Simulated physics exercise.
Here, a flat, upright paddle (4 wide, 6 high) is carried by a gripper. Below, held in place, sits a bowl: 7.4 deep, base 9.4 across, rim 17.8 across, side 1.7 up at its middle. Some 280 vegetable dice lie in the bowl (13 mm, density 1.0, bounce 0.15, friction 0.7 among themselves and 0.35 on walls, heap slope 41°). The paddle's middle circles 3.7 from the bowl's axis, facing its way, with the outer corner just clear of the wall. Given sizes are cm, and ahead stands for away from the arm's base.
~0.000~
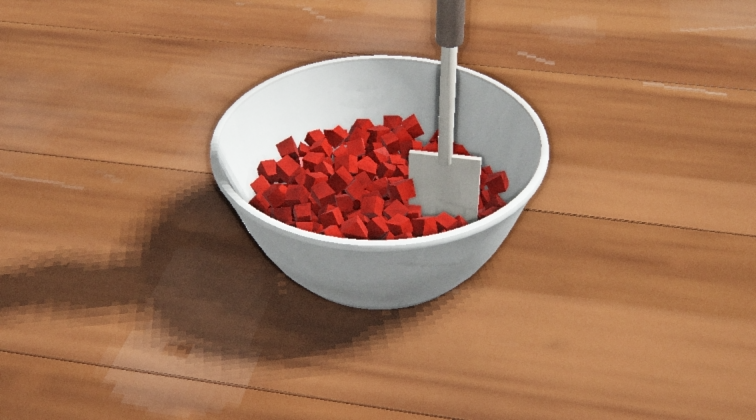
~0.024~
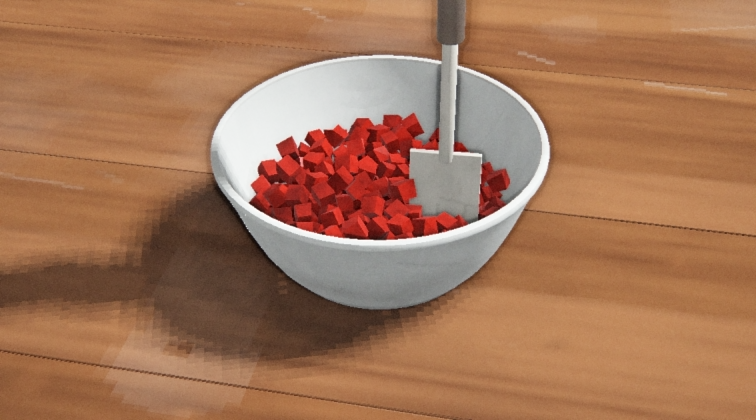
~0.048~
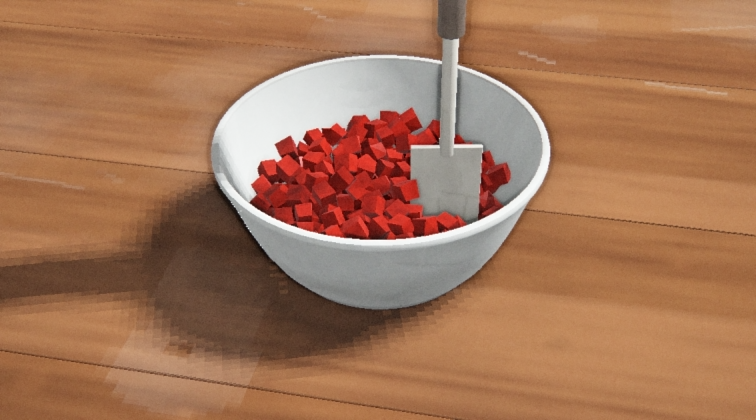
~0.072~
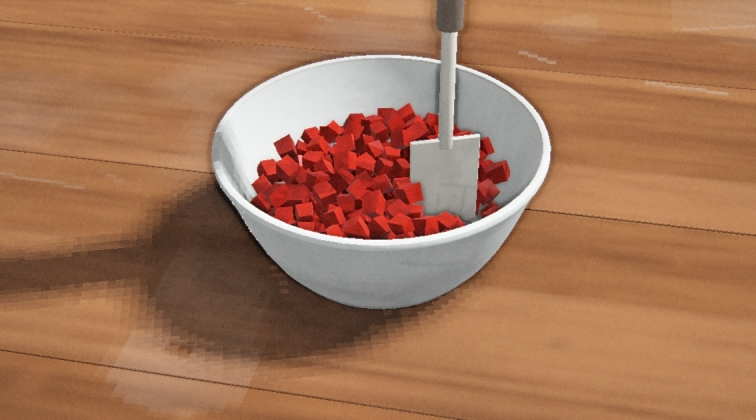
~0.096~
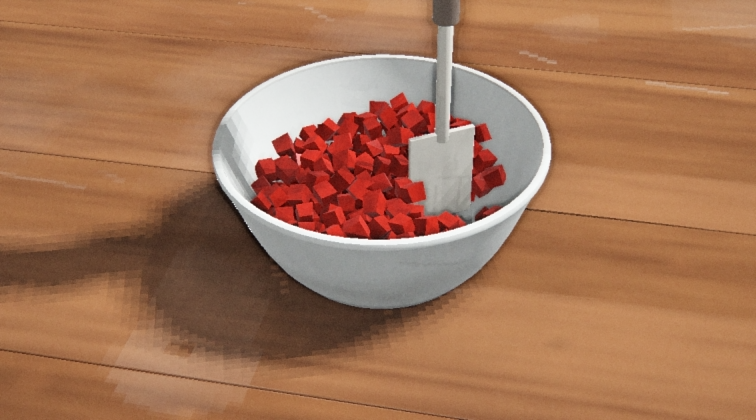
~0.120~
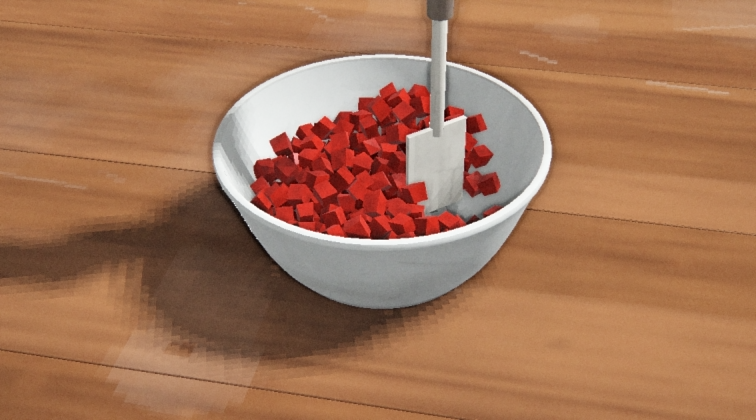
A white bowl holds red cubes as an upright paddle slowly pushes through them toward the back.
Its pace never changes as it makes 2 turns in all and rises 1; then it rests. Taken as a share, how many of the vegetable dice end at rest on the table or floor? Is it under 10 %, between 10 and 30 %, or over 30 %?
Between 10 and 30 %.
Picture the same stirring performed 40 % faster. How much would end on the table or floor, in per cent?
Estimate: Near 25 in a hundred.
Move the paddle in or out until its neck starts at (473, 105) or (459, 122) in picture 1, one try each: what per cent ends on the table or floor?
25 and 20 per cent.
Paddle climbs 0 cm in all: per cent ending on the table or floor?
It comes to some 15 per cent.
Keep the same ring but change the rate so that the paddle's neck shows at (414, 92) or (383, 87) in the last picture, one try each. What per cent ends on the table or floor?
Near 30 per cent for the first, near 40 per cent for the second.
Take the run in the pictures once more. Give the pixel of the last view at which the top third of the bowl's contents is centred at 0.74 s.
Upper-third centre: Approx. (475, 169) px.
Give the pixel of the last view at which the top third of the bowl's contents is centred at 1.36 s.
The centre is roughly (328, 212).
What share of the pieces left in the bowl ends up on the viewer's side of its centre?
I'd put it at roughly 25 per cent.
After 0.74 s, 310° round, highest piece 9 above the table; 267 in the bowl, 9 on the table or floor, 5 in flight or on the tool.
After 1.36 s, 218° round, highest piece 8 above the table; 253 in the bowl, 28 on the table or floor.
After 1.87 s, 0° round, highest piece 8 above the table; 230 in the bowl, 51 on the table or floor.
After 2.57 s, 0° round, highest piece 8 above the table; 230 in the bowl, 51 on the table or floor.
At rest, 230 in the bowl, 51 on the table or floor. That is 18 % on the table or floor.
